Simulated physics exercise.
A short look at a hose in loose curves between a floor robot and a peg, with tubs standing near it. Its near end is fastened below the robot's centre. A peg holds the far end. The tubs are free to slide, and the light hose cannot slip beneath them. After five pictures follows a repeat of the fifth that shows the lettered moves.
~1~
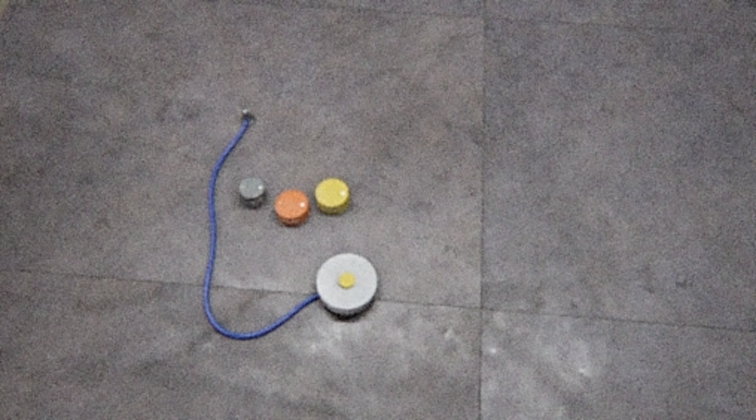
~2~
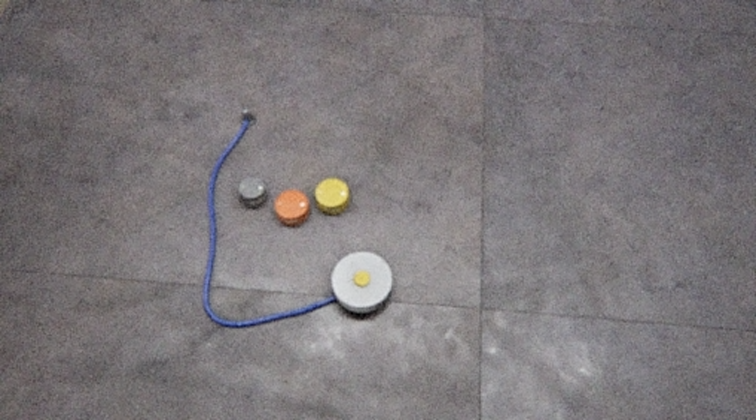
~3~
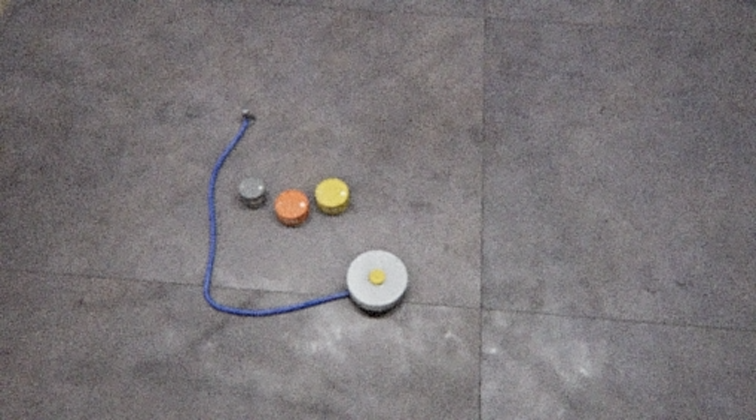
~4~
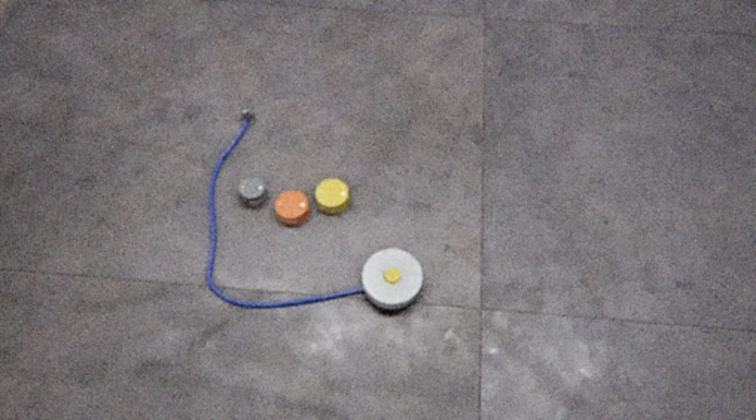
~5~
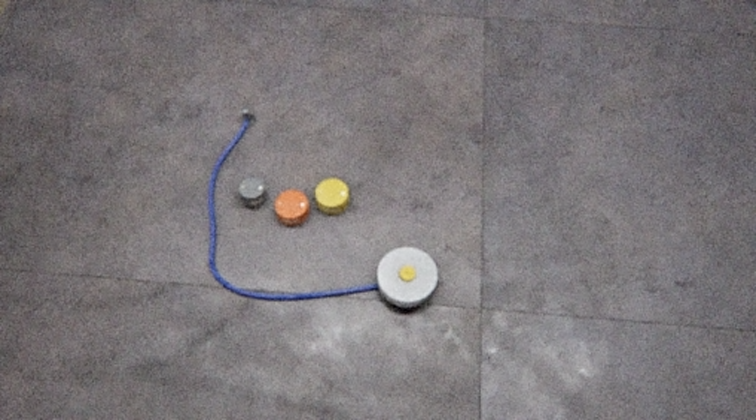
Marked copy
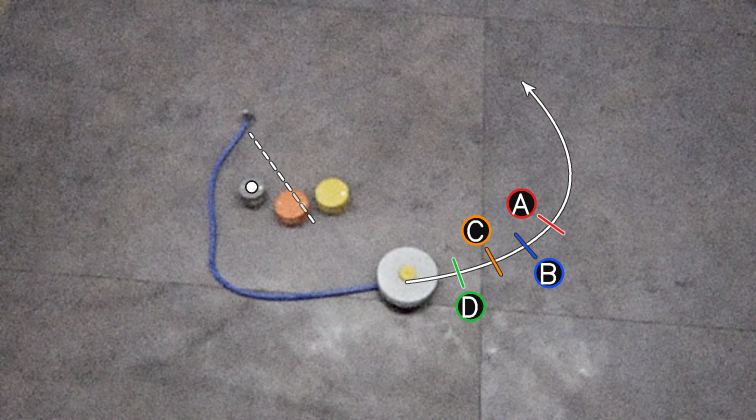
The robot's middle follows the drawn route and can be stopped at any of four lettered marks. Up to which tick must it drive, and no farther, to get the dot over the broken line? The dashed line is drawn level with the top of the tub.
A.
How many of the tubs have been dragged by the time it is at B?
One.
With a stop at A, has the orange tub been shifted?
By then, yes.
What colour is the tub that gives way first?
Grey.
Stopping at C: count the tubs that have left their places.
The count is none.
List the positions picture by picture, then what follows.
The first picture shows grey tub (253, 192); robot (347, 285); peg (246, 115).
The second picture shows robot (362, 283); yellow tub (332, 196).
The third picture shows robot (377, 281); peg (246, 115).
The fourth picture shows robot (392, 280); yellow tub (332, 196).
The fifth picture shows robot (407, 278); peg (246, 115); orange tub (292, 208); yellow tub (332, 196).
On the marked copy, A at (551, 224); B at (525, 246); C at (494, 262); D at (458, 273); the dashed line at (281, 176); the route from (407, 282) via (562, 208) to (523, 83); the white dot at (252, 187).
Taking A. A third of the way, robot (464, 267); grey tub (253, 192).
Two thirds of the way, robot (518, 247); grey tub (259, 190).
When it is over, robot (553, 220); orange tub (307, 190); yellow tub (338, 196); grey tub (287, 173); the dot on the grey tub is over the dashed line.
As for the rest, B leaves the dotted tub short, at (272, 185); C leaves the dotted tub short, at (253, 192); D leaves the dotted tub short, at (253, 192).
